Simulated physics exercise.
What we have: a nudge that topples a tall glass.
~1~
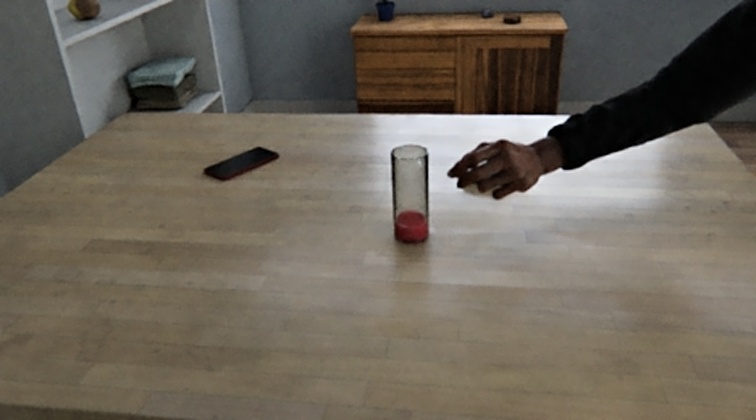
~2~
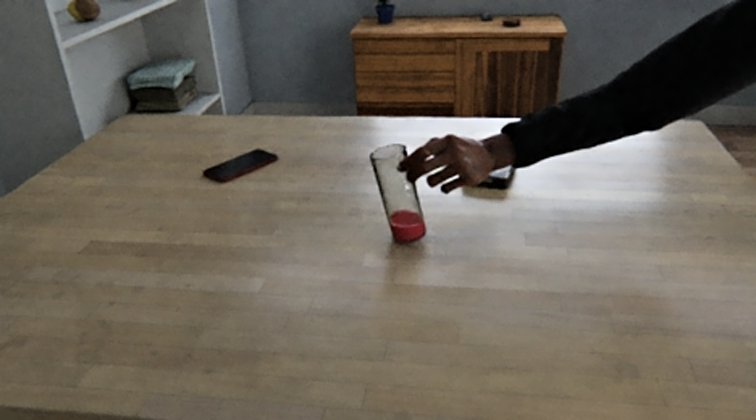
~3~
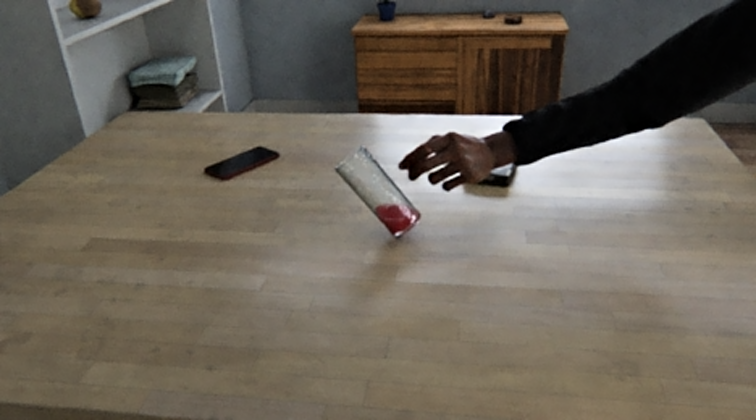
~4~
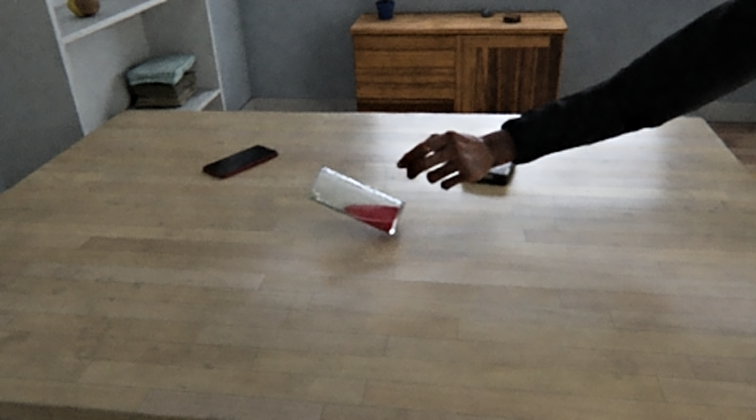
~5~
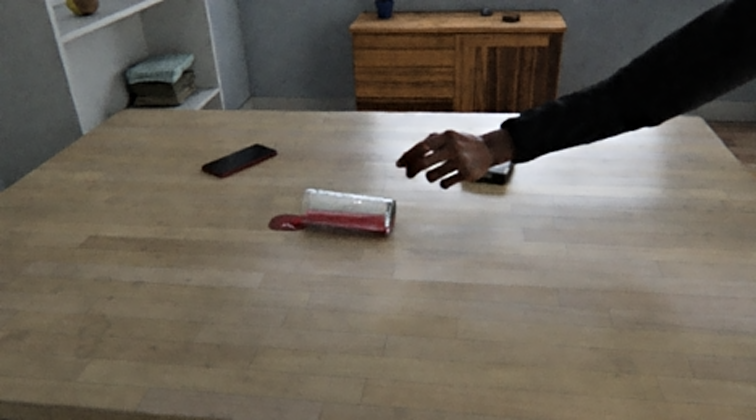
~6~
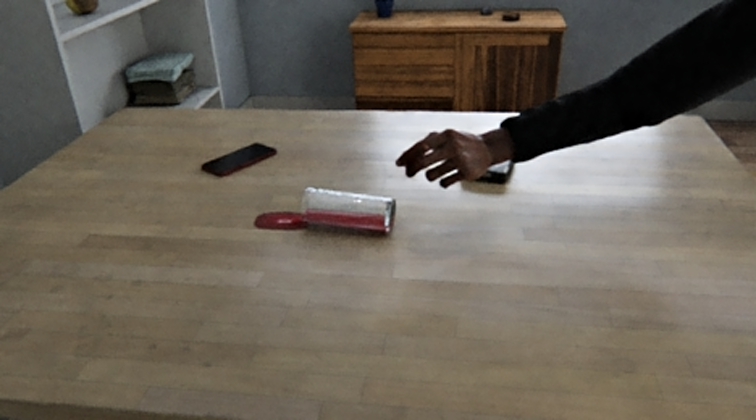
A hand knocks over a tall glass, and red liquid spills leftward onto the wooden table.
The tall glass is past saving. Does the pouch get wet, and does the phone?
The pouch escapes and the phone escapes.
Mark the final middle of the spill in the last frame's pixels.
Roughly at (214, 215).
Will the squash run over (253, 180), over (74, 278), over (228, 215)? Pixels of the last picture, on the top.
The first is dry; the next not reached; the last soaked.
Soon after, the puddle covers about as much as a saucer; the pouch is dry; the phone is dry.
In the end, the puddle covers about as much as a saucer; the pouch is dry; the phone is dry.
